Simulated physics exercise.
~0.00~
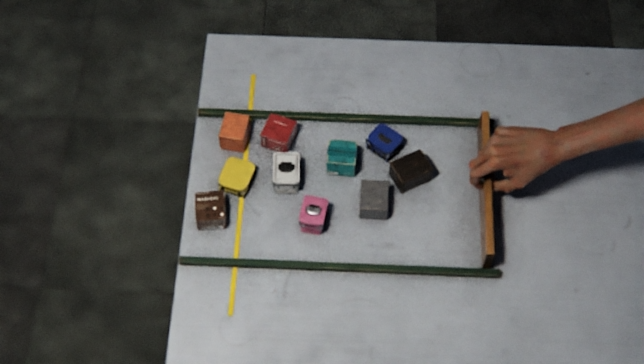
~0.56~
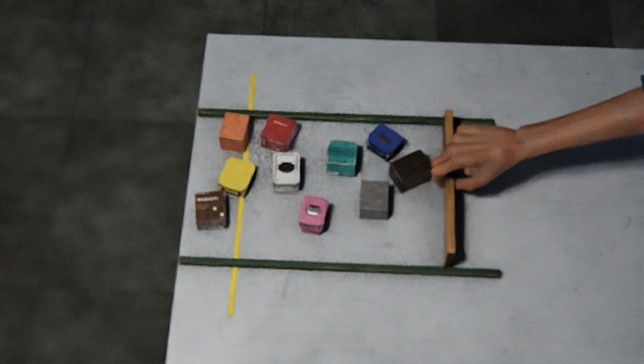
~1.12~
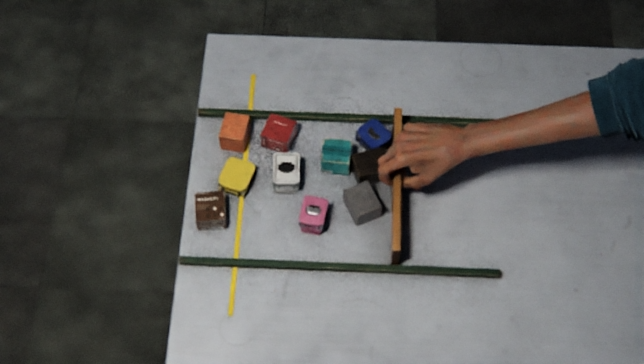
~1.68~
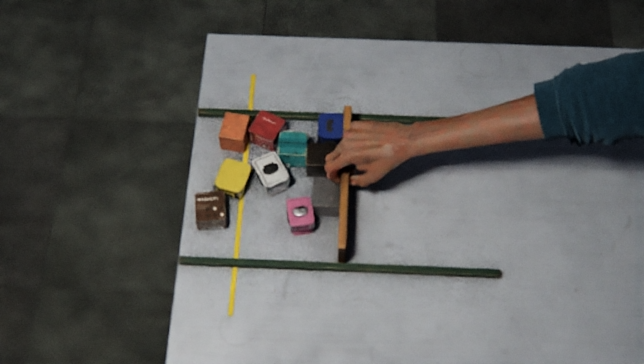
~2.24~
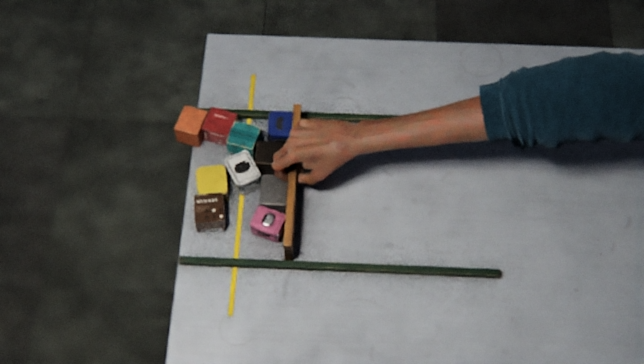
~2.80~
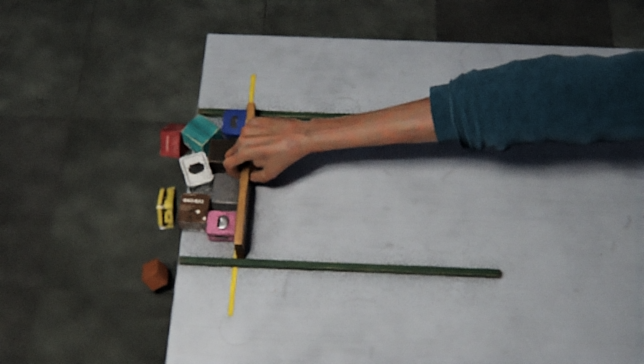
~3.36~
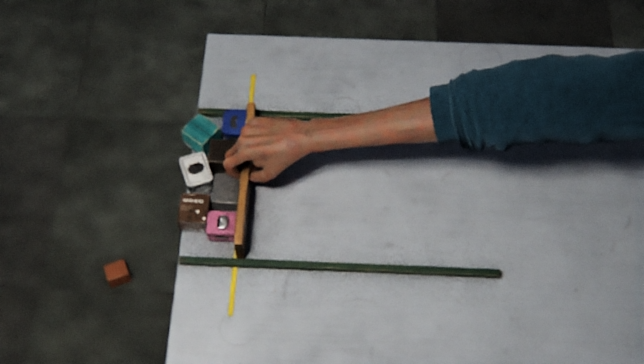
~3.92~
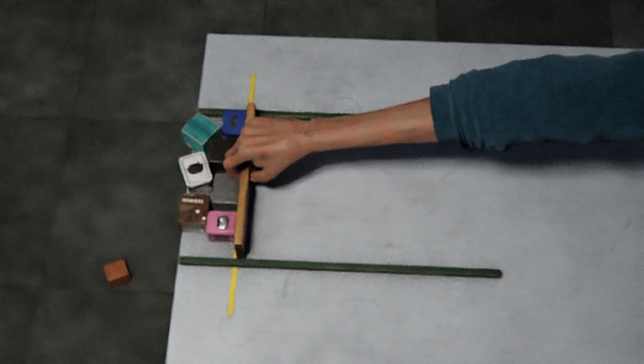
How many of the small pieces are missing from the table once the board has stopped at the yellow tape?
Three pieces are missing from the table, namely the orange block, the red box and the yellow case.
A wooden board, gripped by a hand, slides left between two dark green rails toward a jumble of small coloured blocks and boxes on a grey table. It reaches the black block first, then gathers the blue, grey, teal and pink pieces into a tightening cluster. The push passes along to the pieces near the table's left end, and the orange block goes over the edge, followed by the red box and the yellow case. The board stops at the yellow tape, with the orange block on the floor and seven pieces still bunched at the edge.
